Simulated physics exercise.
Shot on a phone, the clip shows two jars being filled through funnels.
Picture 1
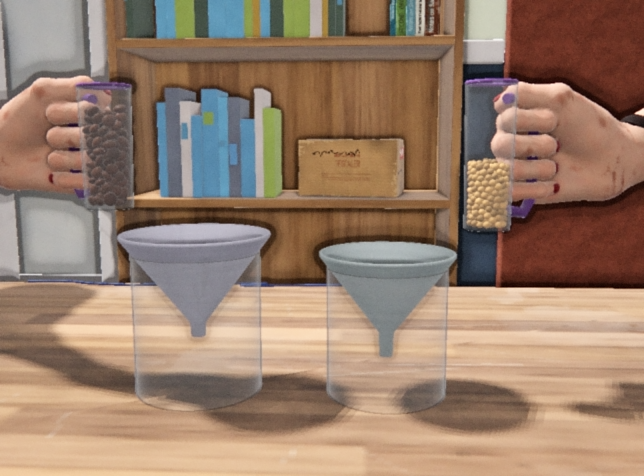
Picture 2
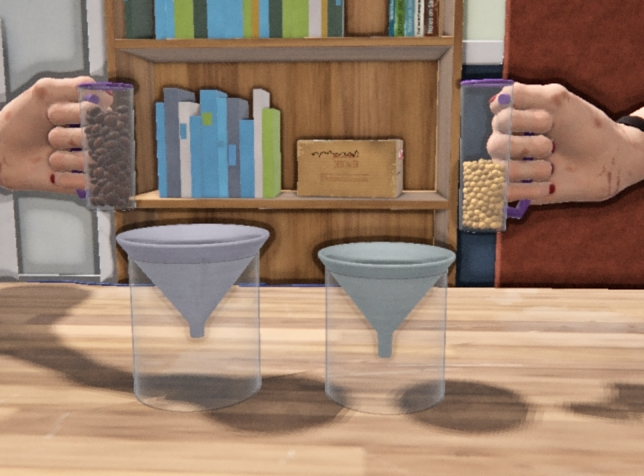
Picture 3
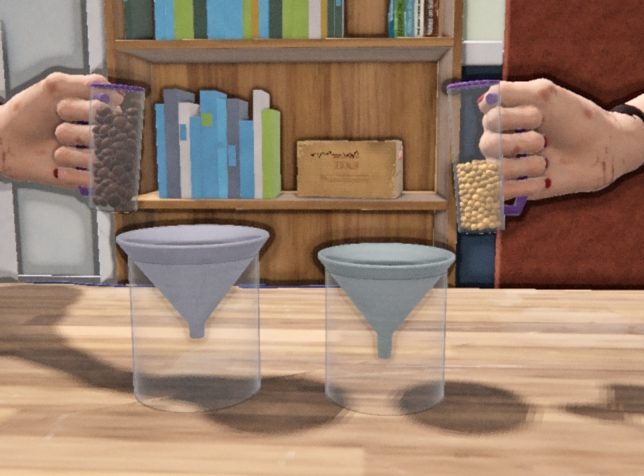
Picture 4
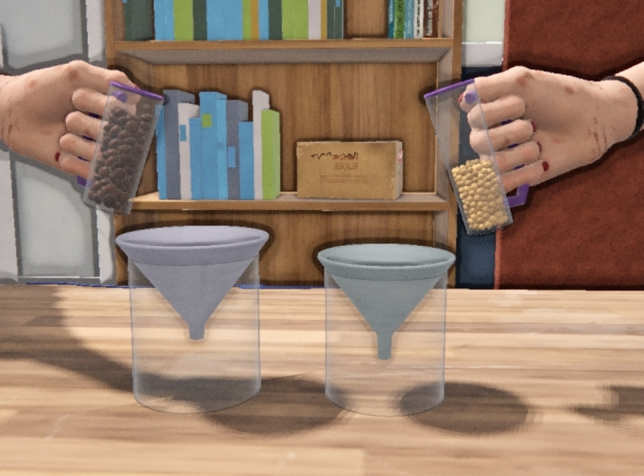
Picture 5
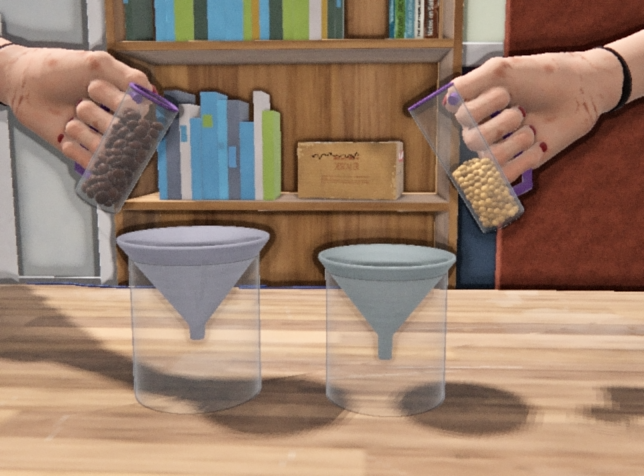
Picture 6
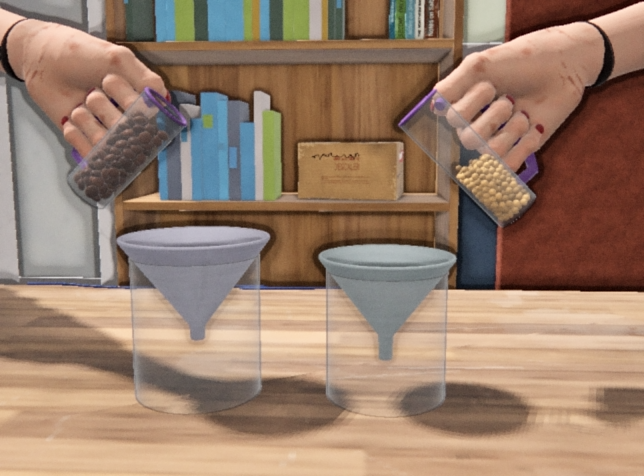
Two hands, one at each side, hold clear purple-rimmed cups above a pale wooden table, seen from the front with a wooden bookshelf behind. The left cup is nearly full of dark brown pieces and the right is partly filled with round tan beads, above a lavender funnel and a grey-green one in clear empty jars. Both hands turn steadily, tilting the cups inward, while the view stays still.
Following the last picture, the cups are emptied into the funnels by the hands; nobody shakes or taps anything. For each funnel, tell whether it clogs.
Left: Yes. Right: Yes.
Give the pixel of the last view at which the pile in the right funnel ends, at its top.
The topmost pieces come to rest close to (372, 295).
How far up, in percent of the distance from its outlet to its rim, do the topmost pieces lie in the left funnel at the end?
About 75 per cent.
Then, 0.29 s on from there, left, the whole lot still in the cup; right, the whole lot still in the cup.
Then, 0.59 s on from there, left, all but a few still in the cup, only a few in or over the funnel; right, the whole lot still in the cup.
Then, 0.96 s on from there, left, near half still in the cup, near half in or over the funnel; right, near a third still in the cup, near two thirds in or over the funnel.
In the end, left, the whole lot stuck in the funnel, none at all down in the jar; right, all but a few stuck in the funnel, only a few down in the jar.
